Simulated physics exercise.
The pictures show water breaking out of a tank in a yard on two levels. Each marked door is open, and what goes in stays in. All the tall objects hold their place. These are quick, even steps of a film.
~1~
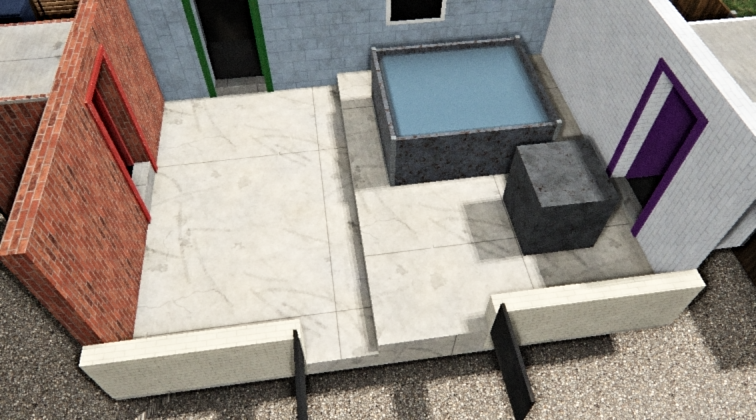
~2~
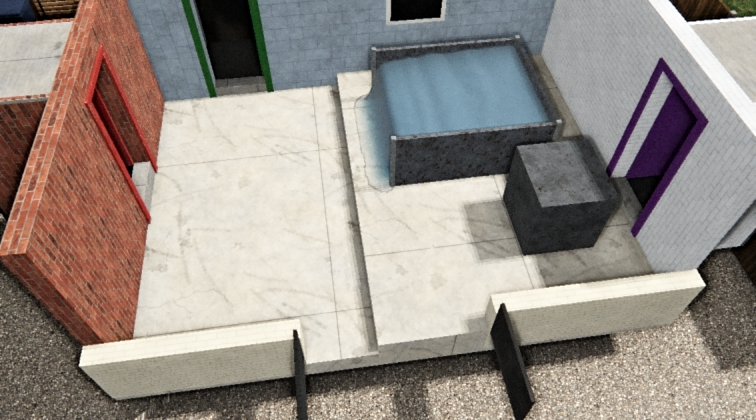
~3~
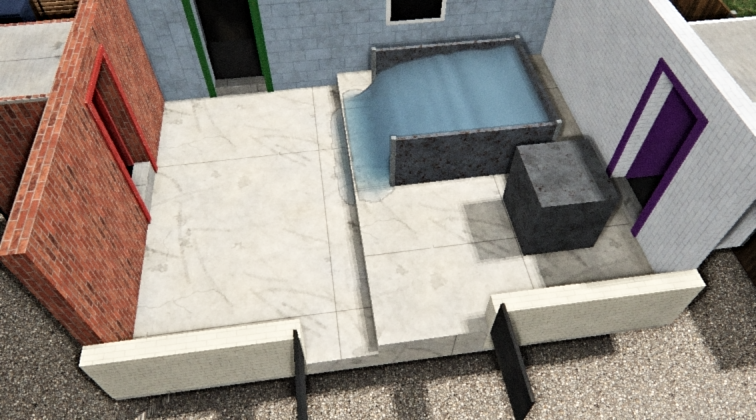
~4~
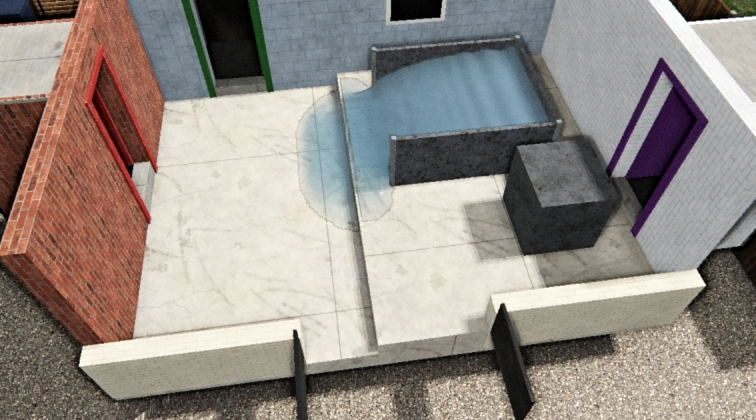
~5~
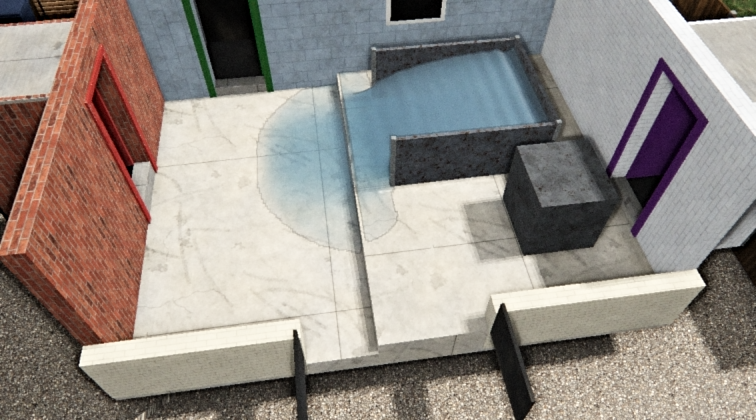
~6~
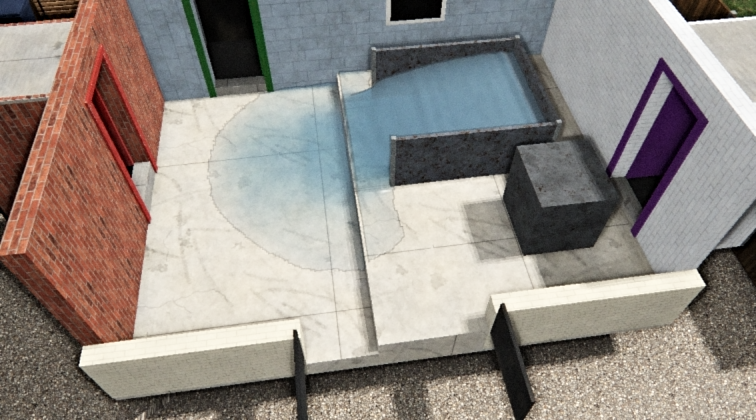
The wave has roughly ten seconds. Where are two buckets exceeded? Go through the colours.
One by one: The purple door stays under that; the red door takes more than that; the green door takes more than that.
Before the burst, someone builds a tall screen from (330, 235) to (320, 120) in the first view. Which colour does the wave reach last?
That is the one in purple.
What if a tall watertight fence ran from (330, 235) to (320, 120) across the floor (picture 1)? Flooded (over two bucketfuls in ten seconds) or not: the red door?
My reading: The red one holds.
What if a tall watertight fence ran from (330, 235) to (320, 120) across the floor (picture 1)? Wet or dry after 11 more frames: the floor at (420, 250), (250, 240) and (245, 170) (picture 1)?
As listed: Awash, dry, not flooded.
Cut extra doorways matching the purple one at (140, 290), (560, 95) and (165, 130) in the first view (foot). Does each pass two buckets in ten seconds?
In that order: Floods, stays under, floods.
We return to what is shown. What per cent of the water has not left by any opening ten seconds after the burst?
Some 76 per cent.
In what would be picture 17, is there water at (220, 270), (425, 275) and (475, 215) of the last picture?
As listed: Flooded, free of water, free of water.
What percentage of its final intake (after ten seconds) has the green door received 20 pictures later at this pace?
Roughly 55 per cent.
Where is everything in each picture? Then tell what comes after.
In the first picture, the water tank at (460, 88) is whole and still.
In the second picture, the front is at (389, 188), out from the gap at (384, 124).
In the third picture, water pours out at (384, 125) and has run to (358, 195).
In the fourth picture, water pours out at (384, 127) and has run to (361, 217).
In the fifth picture, water pours out at (384, 128) and has run to (271, 204).
In the sixth picture, water pours out at (384, 128) and has run to (218, 148).
A moment on, water covers 50 % of the floor; the purple door not reached, the red door over two buckets in, the green door wet at the sill, nothing in.
Next, water covers 55 % of the floor; the purple door not reached, the red door far over two buckets in, the green door wet at the sill, nothing in.
Then, water covers 60 % of the floor; the purple door not reached, the red door far over two buckets in, the green door over two buckets in.
Later, water covers 60 % of the floor; the purple door not reached, the red door far over two buckets in, the green door over two buckets in.
In the end, water covers 60 % of the floor; the purple door not reached, the red door far over two buckets in, the green door far over two buckets in.
